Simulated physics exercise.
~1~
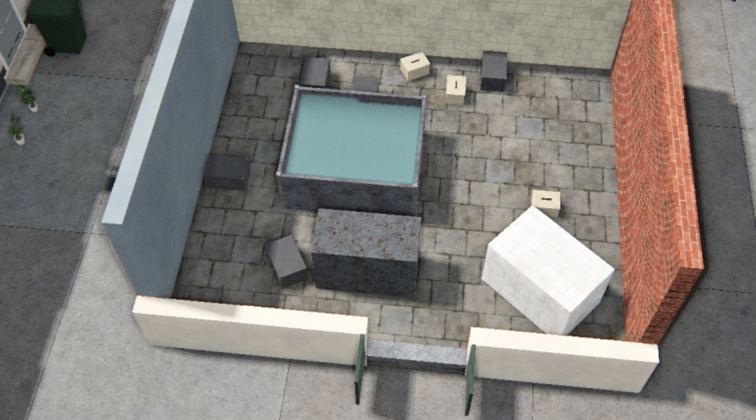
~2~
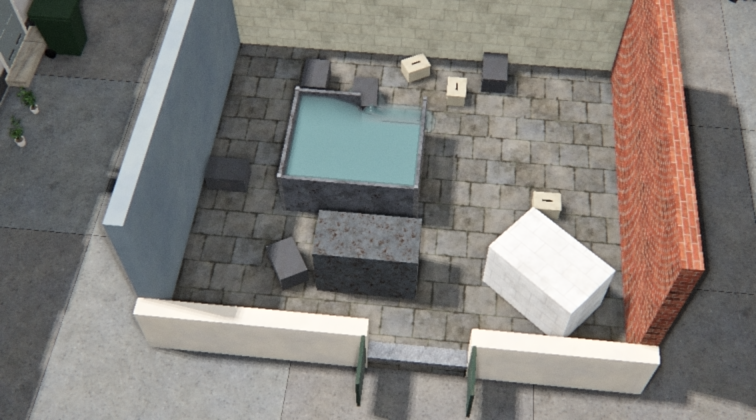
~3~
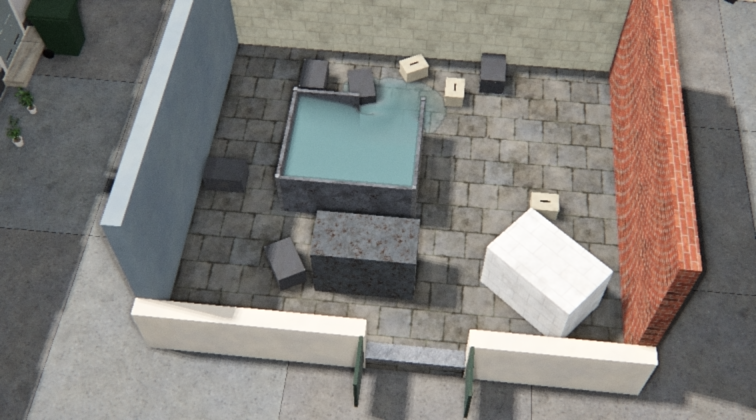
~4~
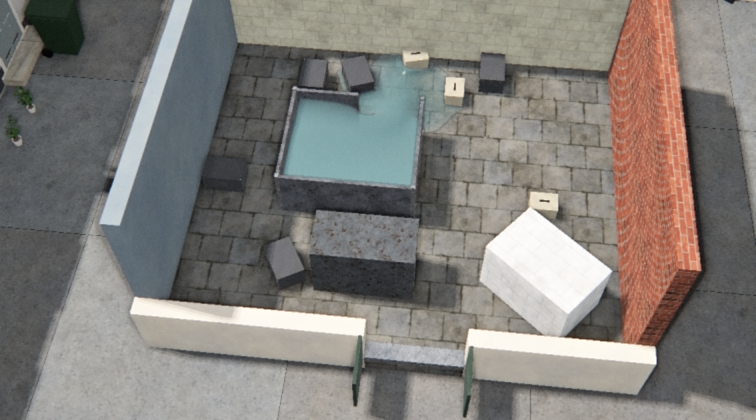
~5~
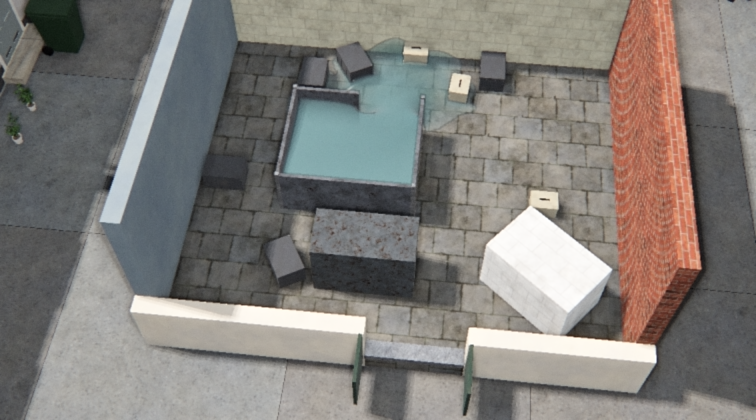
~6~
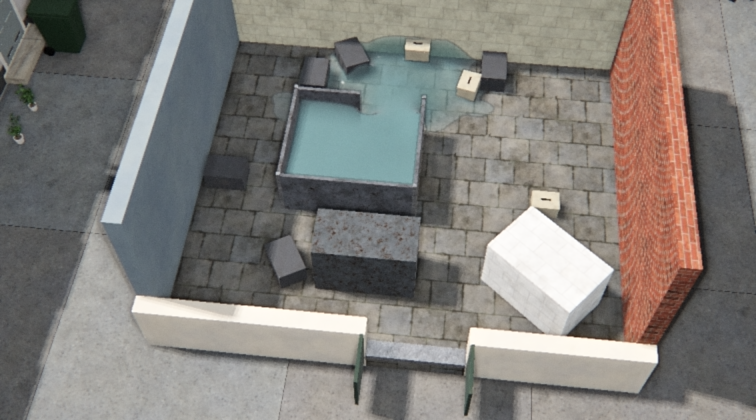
Water pours through an opening in the back of a raised tank in a walled court, spreading over the paving among scattered boxes. A dark crate behind the tank slides back and turns, then a pale tote shifts to the rear wall and another pale box slides right beside a dark one.
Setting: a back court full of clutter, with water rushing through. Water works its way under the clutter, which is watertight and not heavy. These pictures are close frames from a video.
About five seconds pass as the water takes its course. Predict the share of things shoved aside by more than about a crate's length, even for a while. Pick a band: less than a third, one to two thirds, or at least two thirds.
The fraction is at least two thirds of them.
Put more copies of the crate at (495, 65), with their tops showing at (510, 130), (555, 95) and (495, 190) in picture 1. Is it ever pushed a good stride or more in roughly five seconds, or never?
Going by the order given: Stays in place, travels that far, stays in place.
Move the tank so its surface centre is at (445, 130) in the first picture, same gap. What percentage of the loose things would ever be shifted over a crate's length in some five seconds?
Estimate: Near 90 per cent of them.
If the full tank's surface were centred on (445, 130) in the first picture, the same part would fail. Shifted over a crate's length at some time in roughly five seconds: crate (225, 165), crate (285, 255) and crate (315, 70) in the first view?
First got that far, then never got that far, then got that far.
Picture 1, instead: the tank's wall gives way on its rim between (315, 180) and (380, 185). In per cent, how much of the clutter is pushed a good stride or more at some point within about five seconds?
About 50 per cent.
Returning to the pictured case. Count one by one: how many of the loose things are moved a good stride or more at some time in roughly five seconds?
The figure is 7.
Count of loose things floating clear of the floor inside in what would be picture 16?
Tally at that point: 2.
A moment on, 1 of 8 are well off their spots; 3 afloat.
Next, 4 of 8 are well off their spots; 2 afloat.
Later, 6 of 8 are well off their spots; 1 afloat.
In the end, 7 of 8 are well off their spots, and 7 have been at some point; 5 afloat.
